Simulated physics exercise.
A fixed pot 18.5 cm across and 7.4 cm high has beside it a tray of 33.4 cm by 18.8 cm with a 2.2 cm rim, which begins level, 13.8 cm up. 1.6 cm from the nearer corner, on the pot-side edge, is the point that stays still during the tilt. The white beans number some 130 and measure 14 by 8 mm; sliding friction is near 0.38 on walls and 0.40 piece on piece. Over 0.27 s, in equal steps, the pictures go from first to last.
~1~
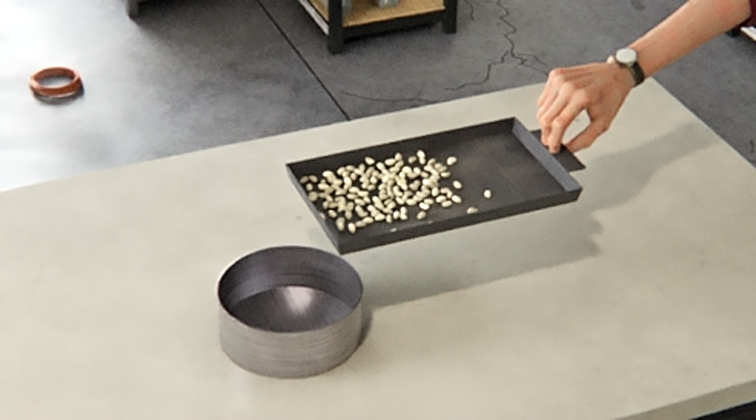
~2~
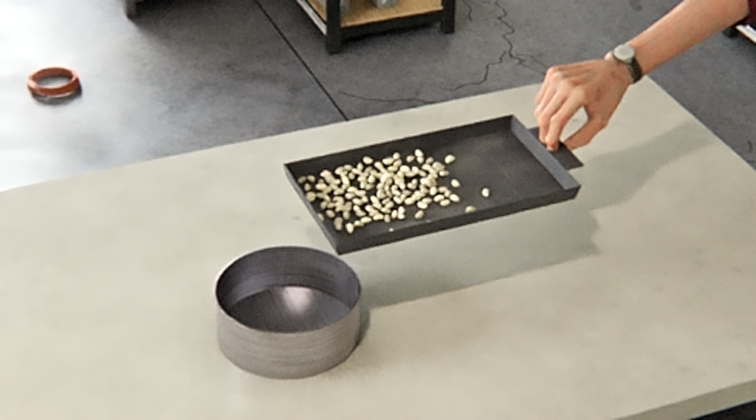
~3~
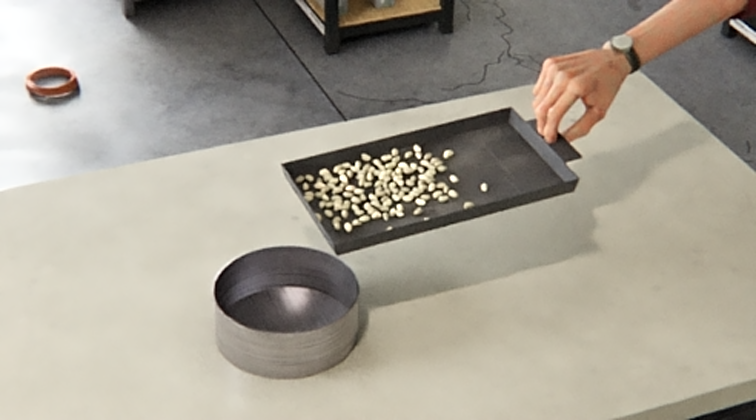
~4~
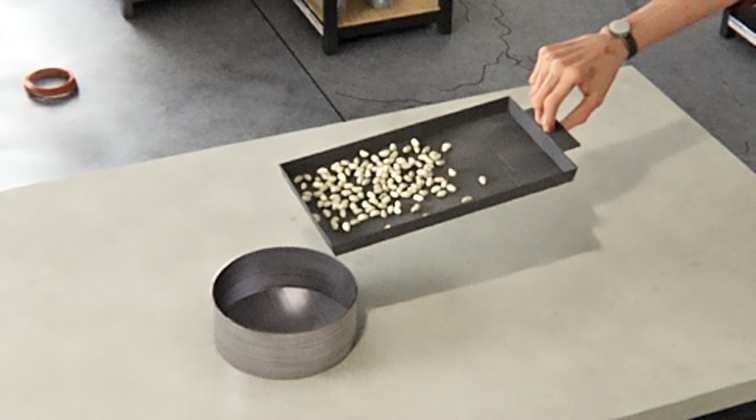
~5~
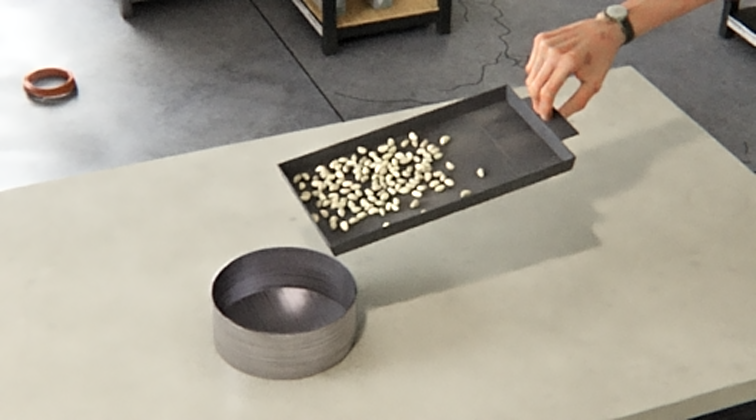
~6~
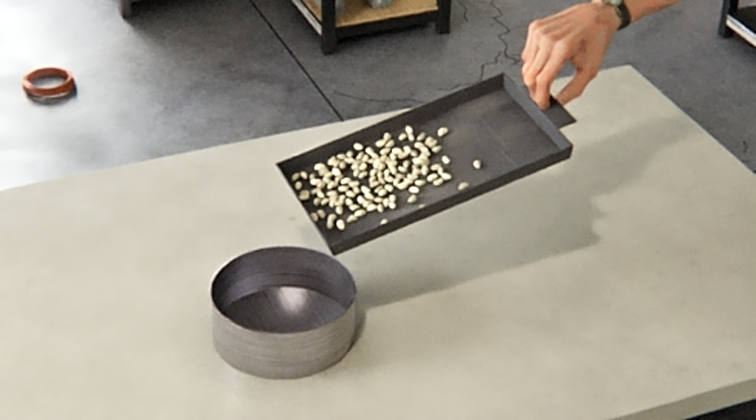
A hand held a dark tray of white beans above a table, beside a round metal pot, and slowly raised the right end so the tray slanted down toward the left, the beans barely shifting.
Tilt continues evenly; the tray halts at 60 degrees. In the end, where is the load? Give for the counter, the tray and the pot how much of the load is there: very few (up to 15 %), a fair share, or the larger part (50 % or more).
Counter: Very few, tray: The larger part, pot: Very few.
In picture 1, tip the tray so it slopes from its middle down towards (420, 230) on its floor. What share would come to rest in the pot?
Estimate: Some 5 per cent.
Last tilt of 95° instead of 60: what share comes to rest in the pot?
Around 75 in a hundred.
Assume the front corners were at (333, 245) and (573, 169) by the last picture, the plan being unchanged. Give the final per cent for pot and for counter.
In the pot: 5 per cent; on the counter: 0 per cent.
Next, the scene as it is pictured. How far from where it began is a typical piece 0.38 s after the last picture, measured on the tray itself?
Displacement on the tray: Roughly 5 cm.
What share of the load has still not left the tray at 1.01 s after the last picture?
Roughly 95 per cent.
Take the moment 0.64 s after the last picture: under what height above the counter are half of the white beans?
About 16 centimetres.
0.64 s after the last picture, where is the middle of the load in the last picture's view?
Around (316, 194).
Then, 0.38 s after the last picture, tilt 35 degrees; the tray holds 100 %, the pot 0 %.
Then, 0.64 s after the last picture, tilt 51 degrees; the tray holds 100 %, the pot 0 %.
Then, 1.01 s after the last picture, tilt 60 degrees; the tray holds 95 %, the pot 5 %.
In the end, counter 0 %, tray 95 %, pot 5 %.
